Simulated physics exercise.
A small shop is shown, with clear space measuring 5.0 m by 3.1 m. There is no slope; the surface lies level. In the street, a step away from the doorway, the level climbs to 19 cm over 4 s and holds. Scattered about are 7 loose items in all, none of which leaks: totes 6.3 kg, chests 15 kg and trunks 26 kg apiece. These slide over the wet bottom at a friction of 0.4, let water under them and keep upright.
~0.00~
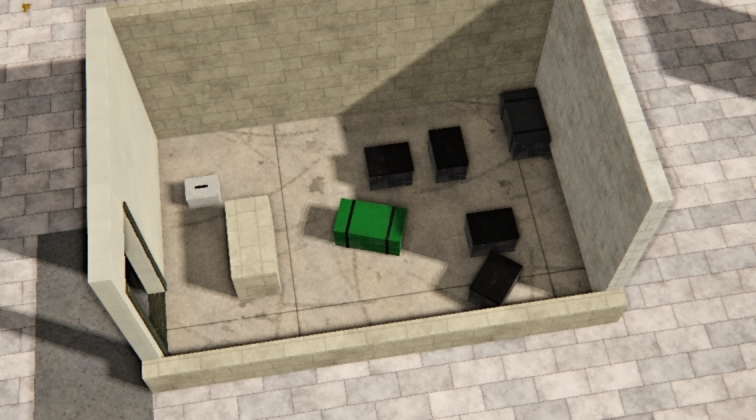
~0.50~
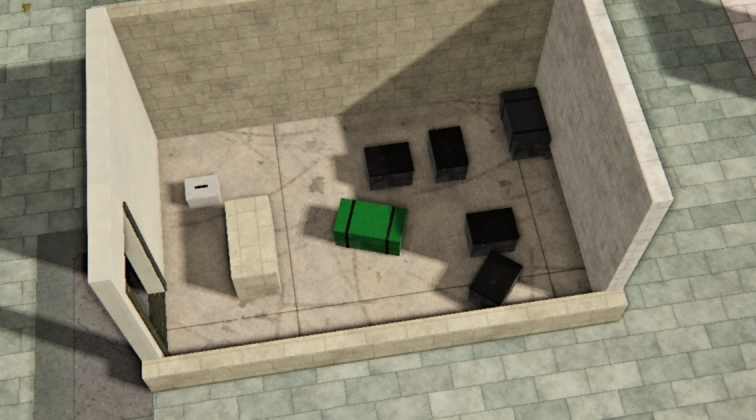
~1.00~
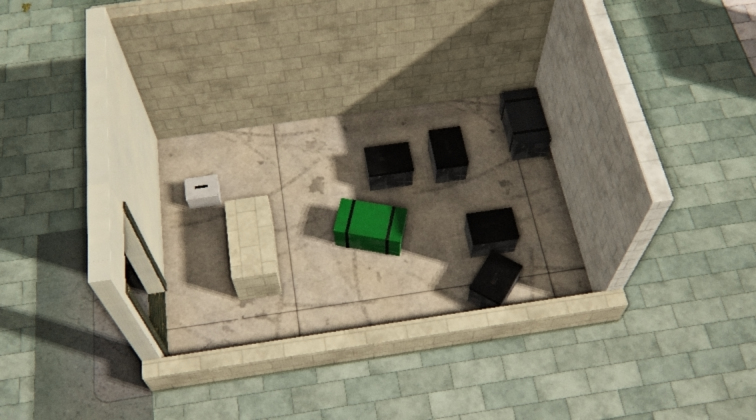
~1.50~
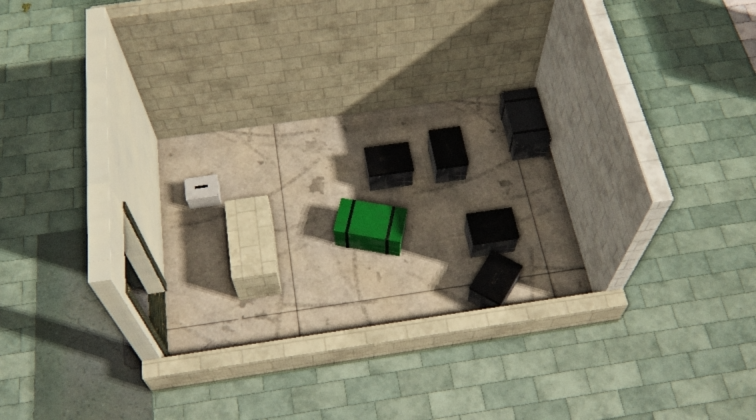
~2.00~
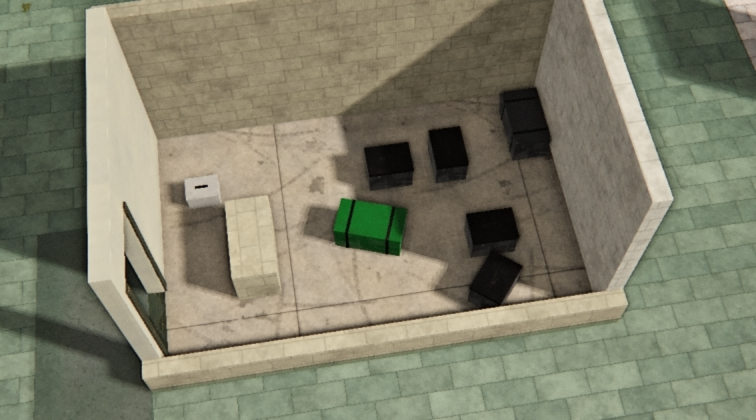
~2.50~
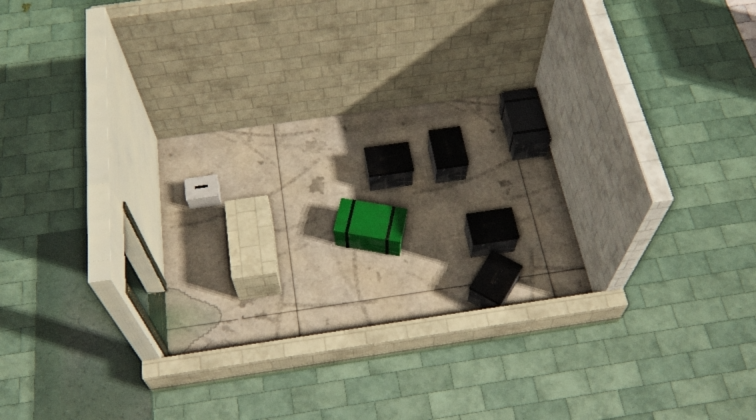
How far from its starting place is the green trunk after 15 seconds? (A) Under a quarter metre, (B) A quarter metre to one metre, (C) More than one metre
A.
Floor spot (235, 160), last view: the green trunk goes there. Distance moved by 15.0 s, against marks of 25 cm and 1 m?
Outcome - it covers a small distance.
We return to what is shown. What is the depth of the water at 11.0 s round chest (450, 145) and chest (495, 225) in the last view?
6 and 7 cm.
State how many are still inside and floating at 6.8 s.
Total: 0.
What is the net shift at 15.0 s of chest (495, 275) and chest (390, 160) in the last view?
In turn: 200 cm, 100 cm.
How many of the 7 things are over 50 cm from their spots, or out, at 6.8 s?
By then the count is 2.
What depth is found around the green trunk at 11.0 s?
Roughly 4 cm deep.
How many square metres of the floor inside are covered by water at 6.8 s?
Wet area: Approx. 8.5 m2.
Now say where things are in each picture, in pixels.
In the first picture, the green trunk at (370, 220), on the bottom; water covers 0.0 m2; 0 of 7 have shifted.
In the second picture, the green trunk at (370, 220), on the bottom; 0.0 m2 under water; 0 of 7 have shifted.
In the third picture, the green trunk at (370, 220) rests on the ground; water covers 0.0 m2; 0 of 7 have shifted.
In the fourth picture, the green trunk at (370, 220) rests on the ground; water covers 0.0 m2; 0 of 7 have shifted.
In the fifth picture, the green trunk at (370, 220) rests on the ground; water covers 0.0 m2; 0 of 7 have shifted.
In the sixth picture, the green trunk at (370, 220) rests on the ground; 0.3 m2 under water; 0 of 7 have shifted.
After 3.5 s the green trunk is near (370, 220), 0.0 m from its start, aground; 0 afloat.
After 6.8 s the green trunk is near (370, 220), 0.0 m from its start, aground; 0 afloat.
After 11.0 s the green trunk is near (370, 220), 0.0 m from its start, aground; 2 afloat.
After 15.0 s the green trunk is near (367, 226), 0.1 m from its start, afloat; 7 afloat.
